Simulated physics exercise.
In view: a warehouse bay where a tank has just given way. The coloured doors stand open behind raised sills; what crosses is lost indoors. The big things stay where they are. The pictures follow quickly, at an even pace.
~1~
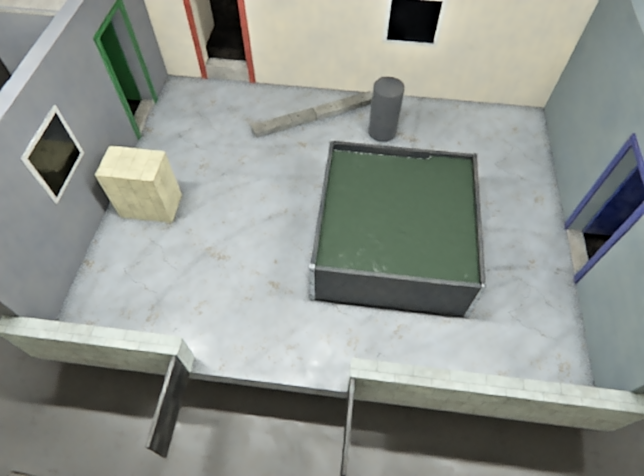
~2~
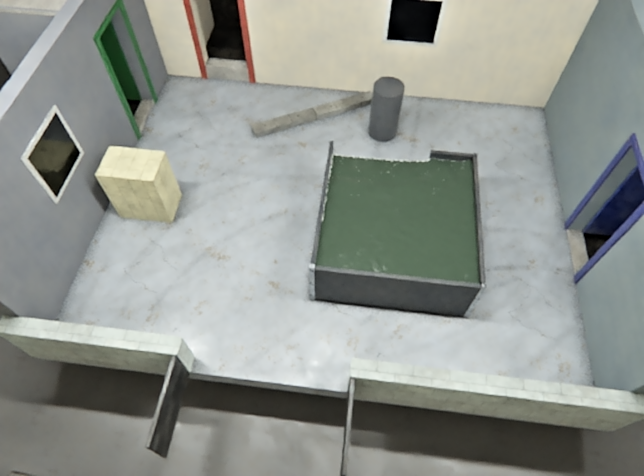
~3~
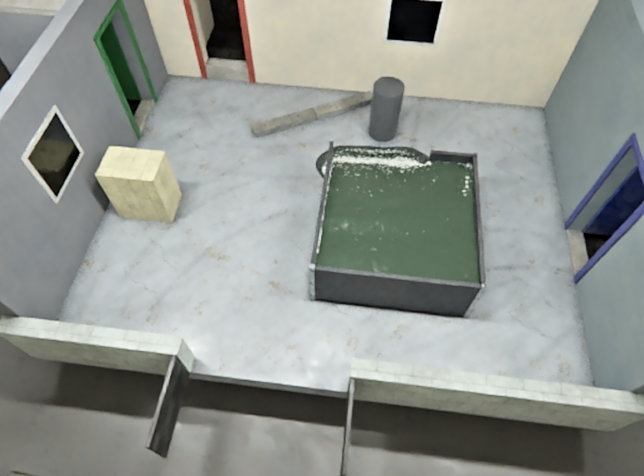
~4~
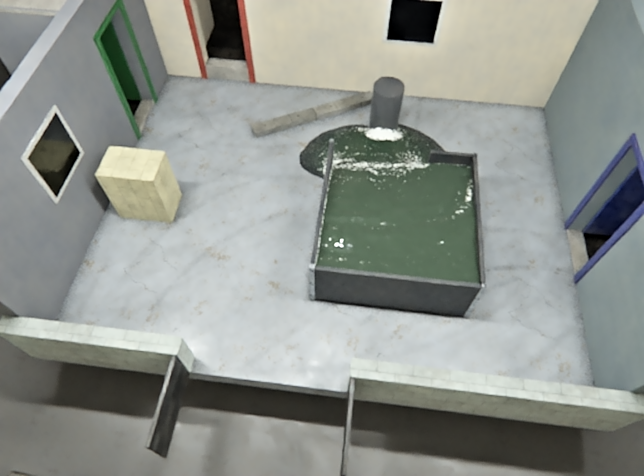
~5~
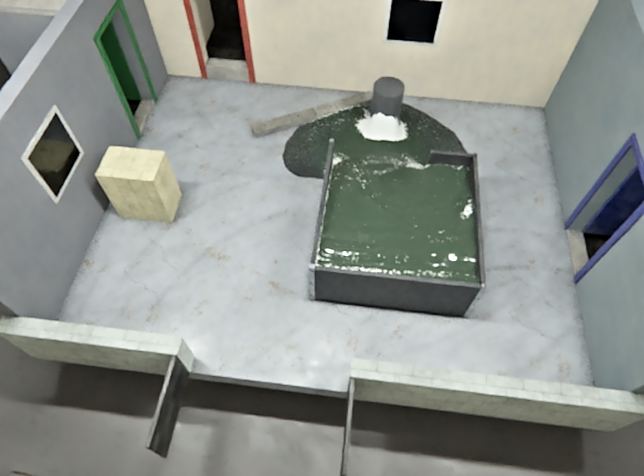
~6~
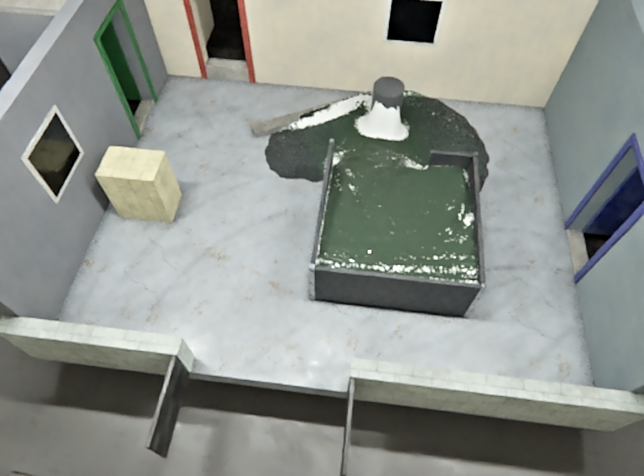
In the video, an open tank of dark green liquid stands in a bay until its far side opens and liquid pours out, spreading across the pale floor behind it, surging around a grey cylinder and reaching a long beam.
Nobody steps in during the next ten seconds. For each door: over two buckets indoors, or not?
One by one: The green door takes more than that; the blue door takes more than that; the red door stays under that.
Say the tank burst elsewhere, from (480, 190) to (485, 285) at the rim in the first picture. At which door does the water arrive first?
It is the blue-painted one.
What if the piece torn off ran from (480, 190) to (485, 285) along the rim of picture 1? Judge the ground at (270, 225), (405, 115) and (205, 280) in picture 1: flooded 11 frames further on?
As listed: No water, clear, no water.
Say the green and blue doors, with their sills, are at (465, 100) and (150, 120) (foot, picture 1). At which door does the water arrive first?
First comes the green-painted one.
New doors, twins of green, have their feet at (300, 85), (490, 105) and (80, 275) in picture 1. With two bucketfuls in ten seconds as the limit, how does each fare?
In turn: Passes that mark, is over, takes less.
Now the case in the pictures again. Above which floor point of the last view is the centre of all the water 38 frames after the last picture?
At about (354, 196).
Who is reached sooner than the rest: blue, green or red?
The red door.
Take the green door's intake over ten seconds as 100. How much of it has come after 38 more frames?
Close to 85 %.
A moment on, water covers 25 % of the floor; the green door not reached, the blue door not reached, the red door not reached.
Next, water covers 40 % of the floor; the green door not reached, the blue door not reached, the red door wet at the sill, nothing in.
Then, water covers 65 % of the floor; the green door over two buckets in, the blue door wet at the sill, nothing in, the red door wet at the sill, nothing in.
Later, water covers 90 % of the floor; the green door far over two buckets in, the blue door under two buckets in, the red door wet at the sill, nothing in.
In the end, water covers 95 % of the floor; the green door far over two buckets in, the blue door over two buckets in, the red door wet at the sill, nothing in.
